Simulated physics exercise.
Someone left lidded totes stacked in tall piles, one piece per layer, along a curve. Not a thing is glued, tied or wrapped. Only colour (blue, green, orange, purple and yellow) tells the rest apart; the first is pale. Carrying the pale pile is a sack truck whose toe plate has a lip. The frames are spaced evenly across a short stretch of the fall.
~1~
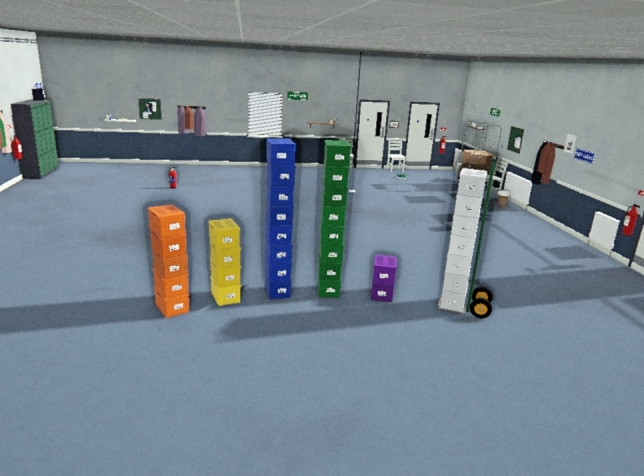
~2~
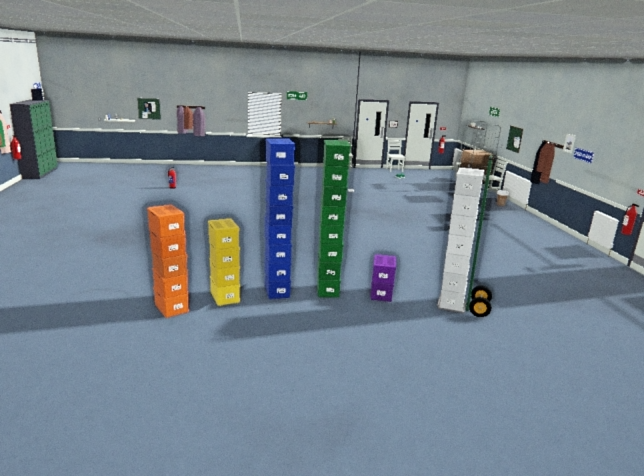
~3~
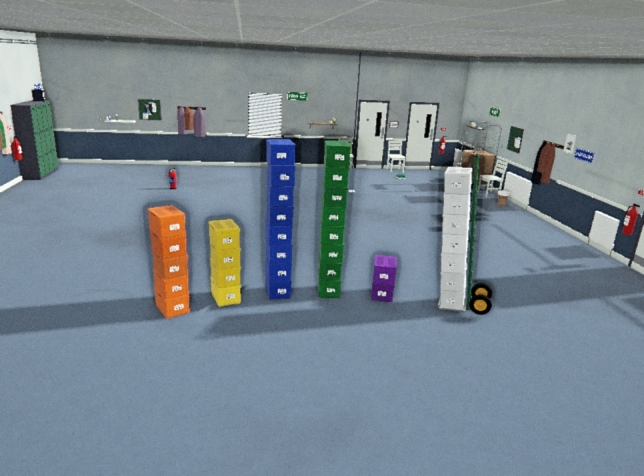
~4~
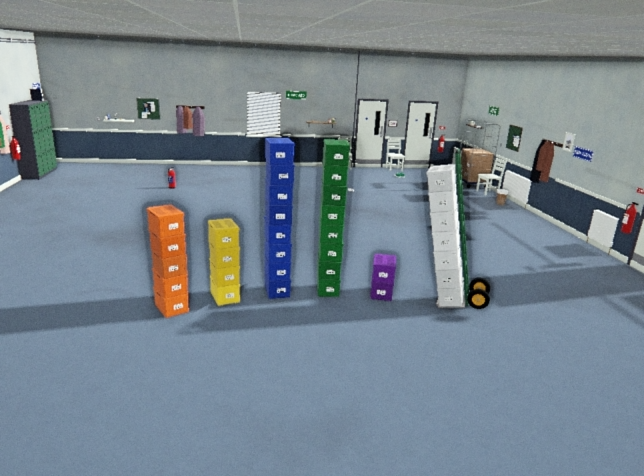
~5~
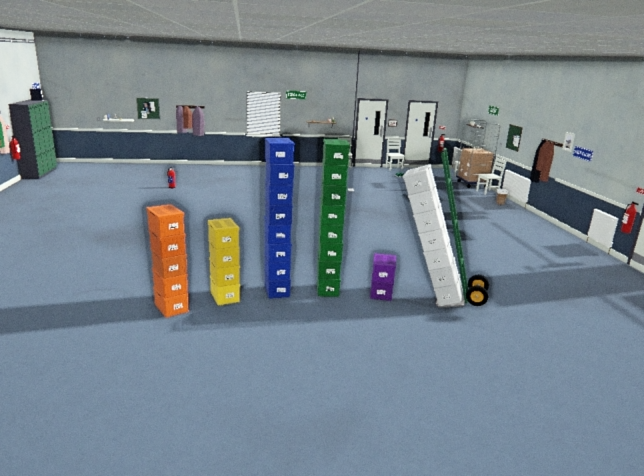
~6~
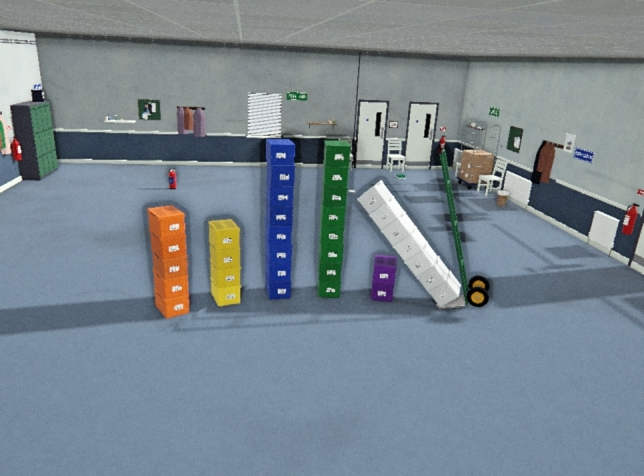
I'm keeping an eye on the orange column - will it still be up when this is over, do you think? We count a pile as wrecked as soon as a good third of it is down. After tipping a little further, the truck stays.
Yes, it stays up.
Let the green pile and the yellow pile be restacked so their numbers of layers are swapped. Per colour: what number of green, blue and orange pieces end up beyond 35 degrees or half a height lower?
It works out to green 0, then blue 0, then orange 0.
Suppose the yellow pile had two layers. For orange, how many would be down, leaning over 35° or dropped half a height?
By colour: Orange 0.
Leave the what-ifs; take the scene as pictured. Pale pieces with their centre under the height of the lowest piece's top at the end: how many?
Count: 4.
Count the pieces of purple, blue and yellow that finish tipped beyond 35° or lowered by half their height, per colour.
Taking each in turn, purple gives 1, blue gives 0, yellow gives 0.
Shortly afterwards, 7 of the pale pile down; none of the 5 orange totes down (0 of 27 in all colours); top orange tote unmoved; top purple tote a little from its place.
Next, 7 of the pale pile down; none of the 5 orange totes down (0 of 27 in all colours); top orange tote unmoved; top purple tote tilted well over.
In the end, 7 of the pale pile down; none of the 5 orange totes down (1 of 27 in all colours); top orange tote unmoved; top purple tote on its side. From the last view, middles, top orange tote near (166, 222), top purple tote near (352, 285).
